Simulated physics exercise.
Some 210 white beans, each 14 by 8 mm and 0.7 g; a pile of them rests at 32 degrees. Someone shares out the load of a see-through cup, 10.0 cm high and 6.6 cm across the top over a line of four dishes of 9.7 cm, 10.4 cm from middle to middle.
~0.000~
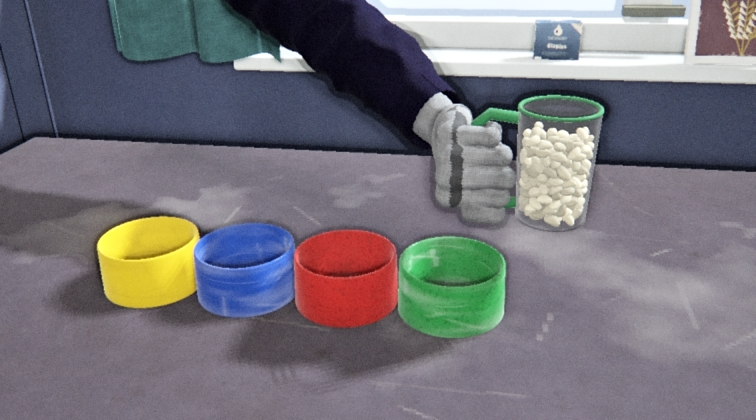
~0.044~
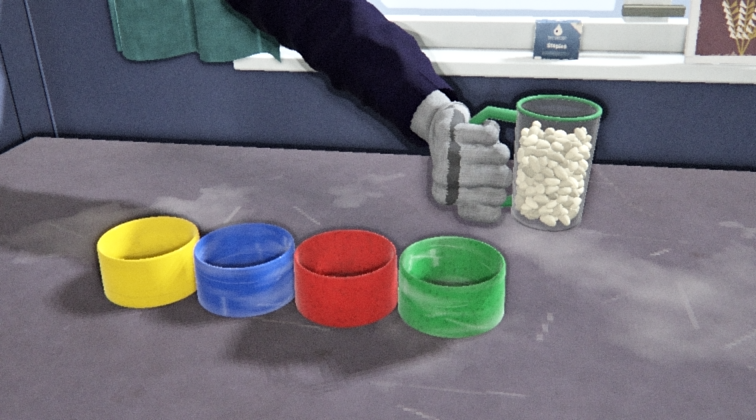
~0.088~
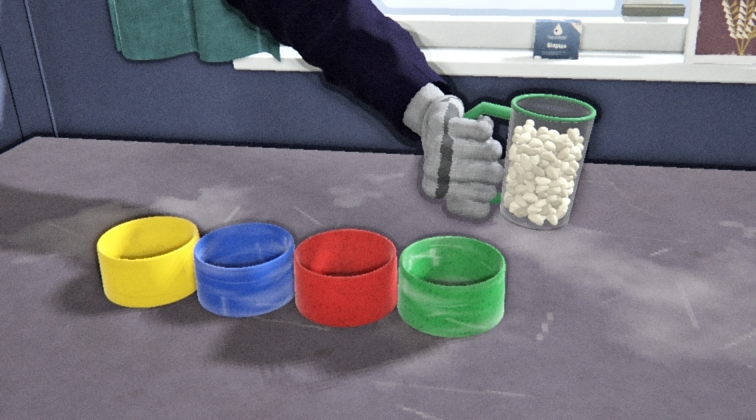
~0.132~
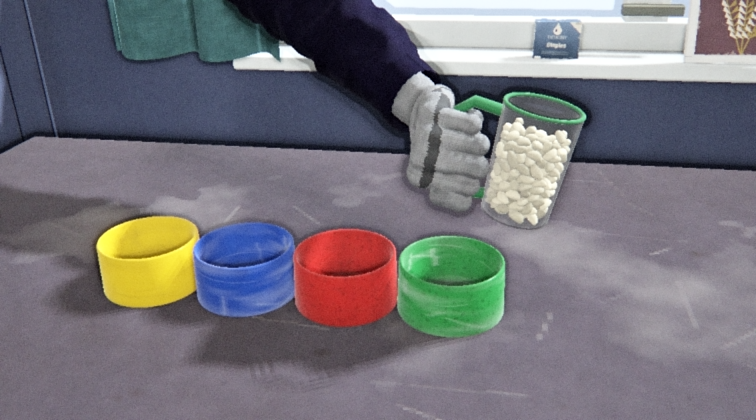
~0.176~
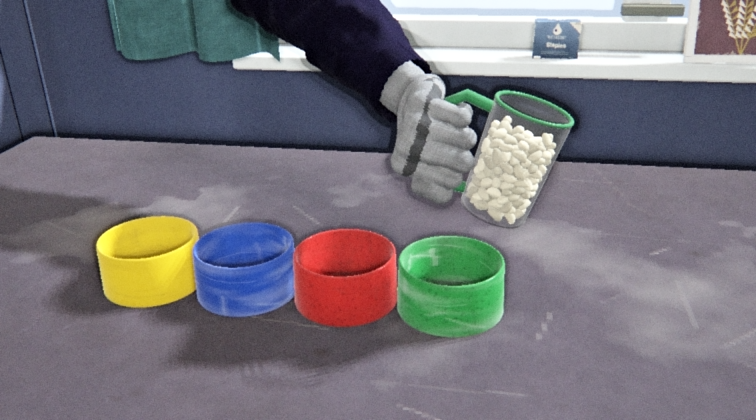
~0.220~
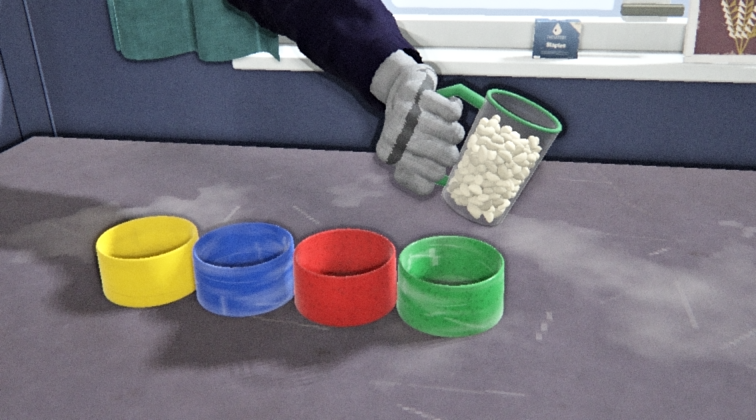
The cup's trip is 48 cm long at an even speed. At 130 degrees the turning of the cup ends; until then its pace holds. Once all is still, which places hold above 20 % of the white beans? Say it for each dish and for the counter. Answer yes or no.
Red: Yes, blue: Yes, green: No, yellow: No, counter: No.
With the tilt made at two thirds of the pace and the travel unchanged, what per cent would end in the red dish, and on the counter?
In that case red 0; counter 10.
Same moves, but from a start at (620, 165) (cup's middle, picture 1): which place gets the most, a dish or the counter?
Most goes to: Red.
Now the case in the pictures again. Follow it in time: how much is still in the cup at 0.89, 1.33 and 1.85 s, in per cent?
In turn: 80, 0, 0.
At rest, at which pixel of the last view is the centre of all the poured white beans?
At about (305, 283).
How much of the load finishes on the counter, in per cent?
About 10 per cent.
After 0.89 s, tilt 122 degrees; cup holds 80 %, red 15 %.
Then, at 1.33 s, tilt 130 degrees; cup holds 0 %, red 45 %, blue 45 %.
Then, at 1.85 s, tilt 130 degrees; cup holds 0 %, red 45 %, blue 45 %.
By 2.6 s all is still; red 45 %, blue 45 %, green 0 %, yellow 0 %, counter 10 %.
